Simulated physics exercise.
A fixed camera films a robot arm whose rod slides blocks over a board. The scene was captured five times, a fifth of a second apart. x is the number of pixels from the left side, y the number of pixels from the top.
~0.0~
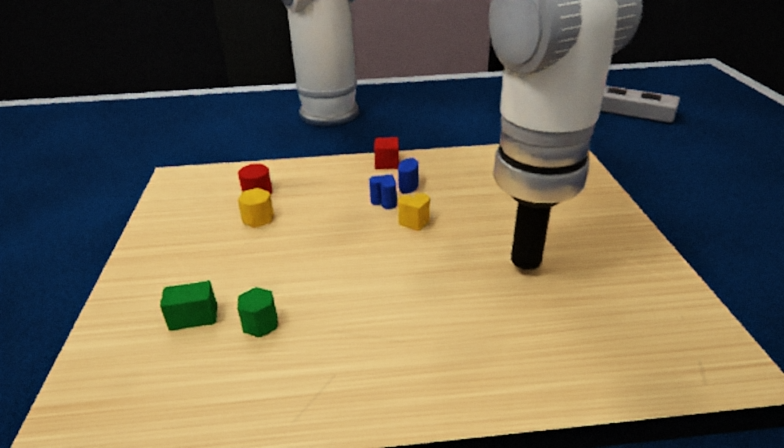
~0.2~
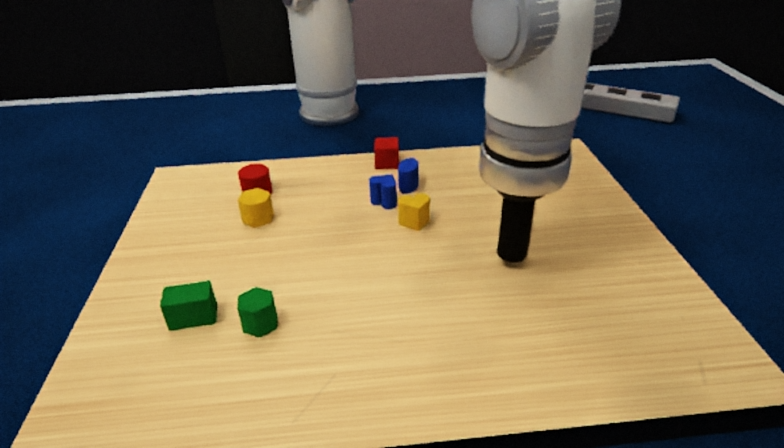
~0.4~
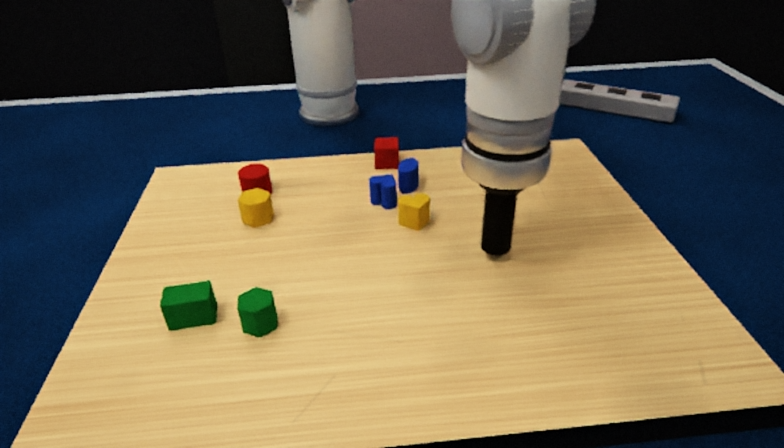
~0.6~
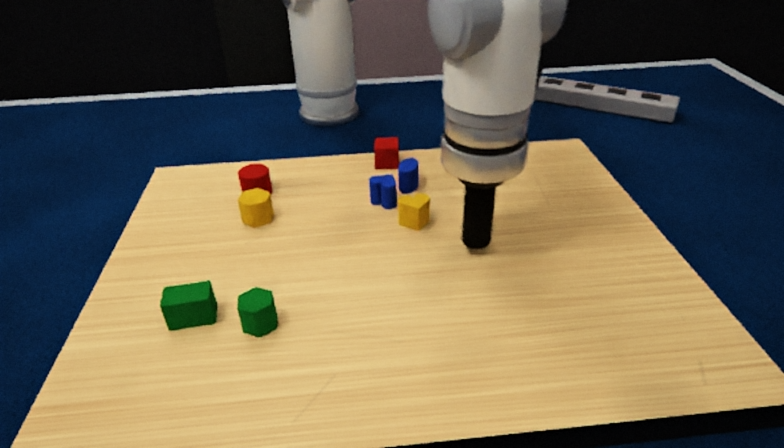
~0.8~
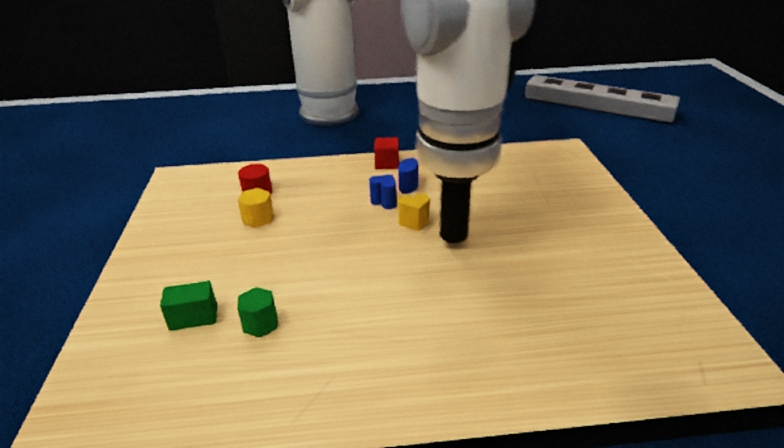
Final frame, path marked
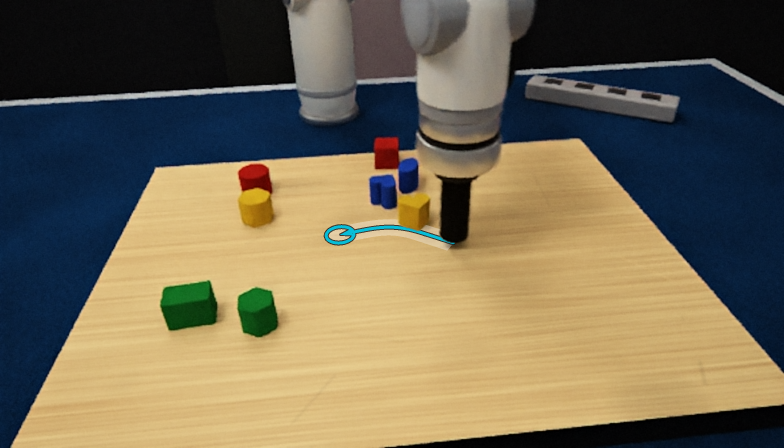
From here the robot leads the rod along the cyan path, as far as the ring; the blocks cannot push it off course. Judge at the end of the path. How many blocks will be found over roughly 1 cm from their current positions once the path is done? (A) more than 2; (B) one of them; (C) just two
Letter B.
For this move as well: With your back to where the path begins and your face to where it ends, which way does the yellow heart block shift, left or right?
The yellow heart block goes right.
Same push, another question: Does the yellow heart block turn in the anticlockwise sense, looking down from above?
It seems not.
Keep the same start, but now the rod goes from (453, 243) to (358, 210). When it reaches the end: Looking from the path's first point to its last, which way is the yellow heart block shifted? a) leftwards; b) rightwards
My pick is b.
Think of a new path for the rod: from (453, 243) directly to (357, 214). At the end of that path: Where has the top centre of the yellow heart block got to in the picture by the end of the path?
I'd expect the centre of its top face to be at (401, 188).
The line goes from (453, 243) over (417, 231) and (379, 228) to (340, 235).
The first path, step by step. One third of the way, rod at (417, 223); yellow heart block at (408, 195), turned 35° clockwise.
Two thirds of the way, rod at (378, 220); blue heart block at (383, 179); yellow heart block at (402, 191), turned 65° clockwise.
At the end, rod at (339, 227); blue heart block at (383, 179); yellow heart block at (402, 191), turned 65° clockwise.
